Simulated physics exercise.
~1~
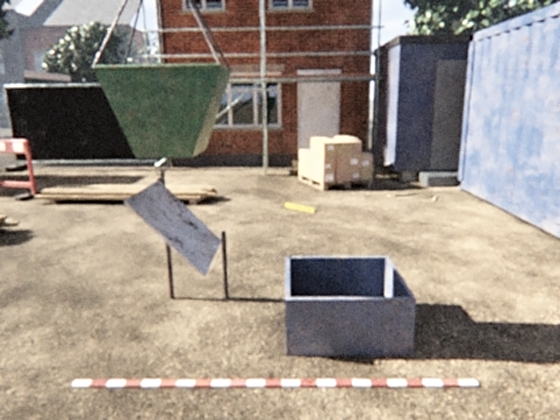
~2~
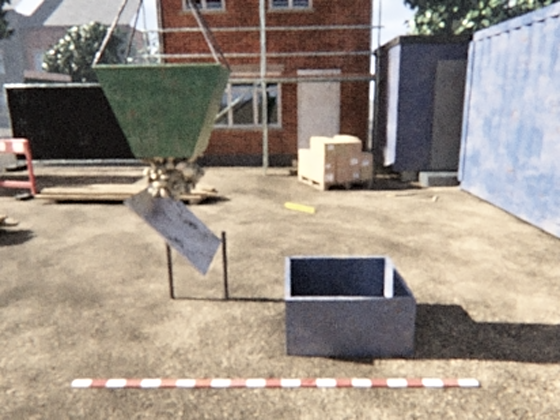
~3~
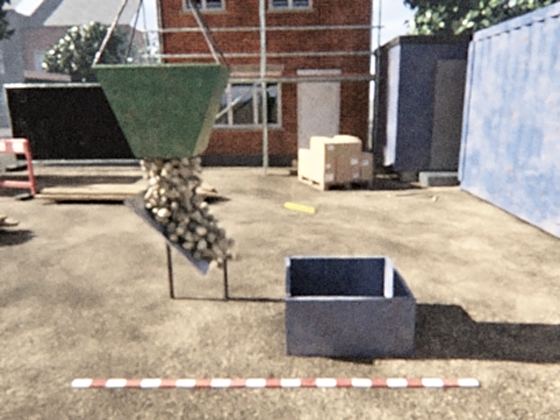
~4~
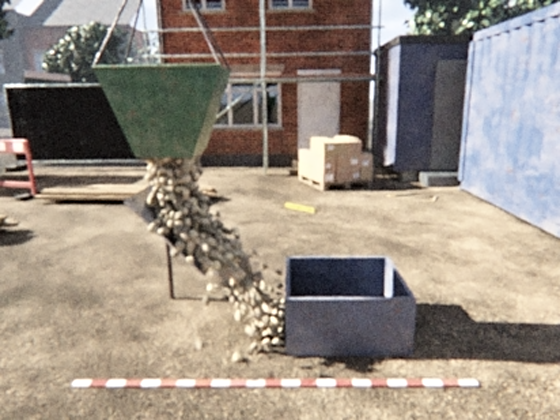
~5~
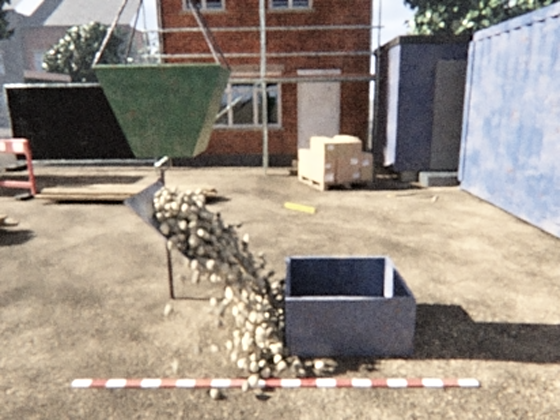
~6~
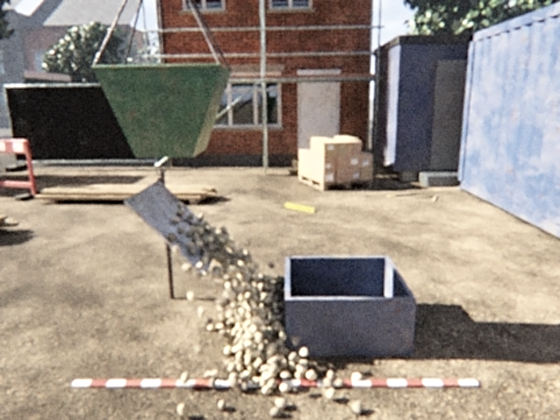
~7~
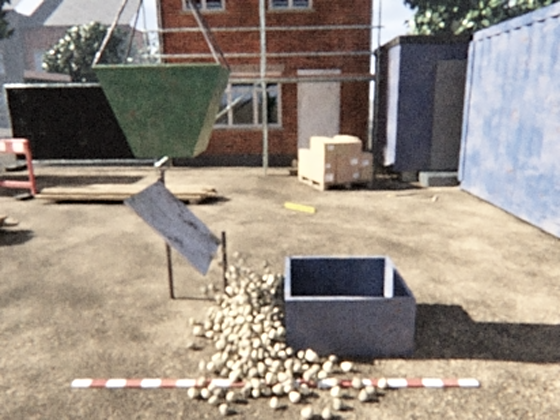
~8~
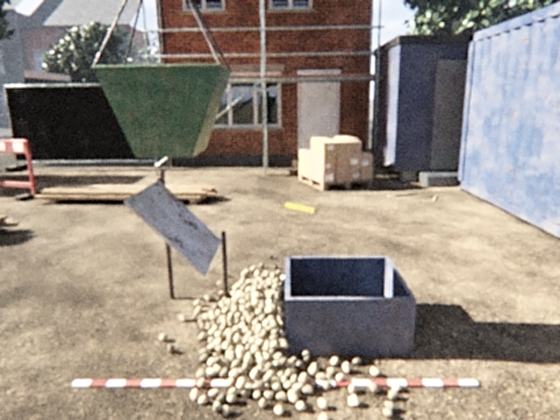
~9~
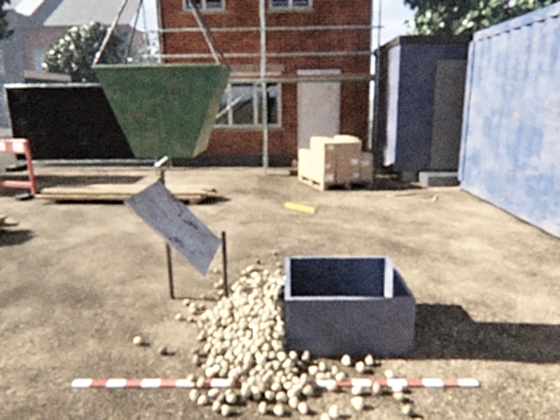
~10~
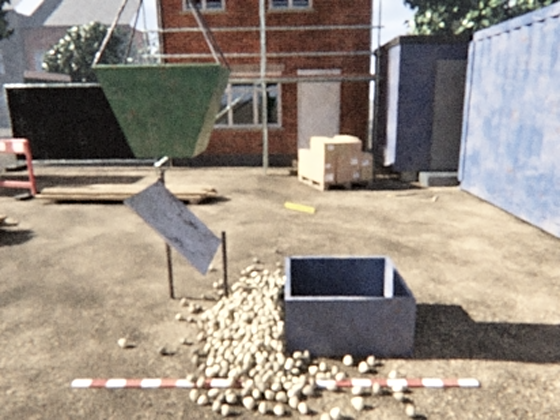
A green skip hangs on cables at the upper left of a sunlit building yard, seen from the front with a brick house, scaffolding, stacked cartons and blue containers behind. Below it stand a tilted grey plate on thin posts and, to the right, an open blue-grey bin, with a red-and-white striped staff lying in front. Pale rounded stones pour from the skip's underside onto the plate and slide down to the right. They drop short of the bin, piling against its left side and spreading over the staff. The plate clears, and the heap settles outside the bin, with a few stones scattered along its front.
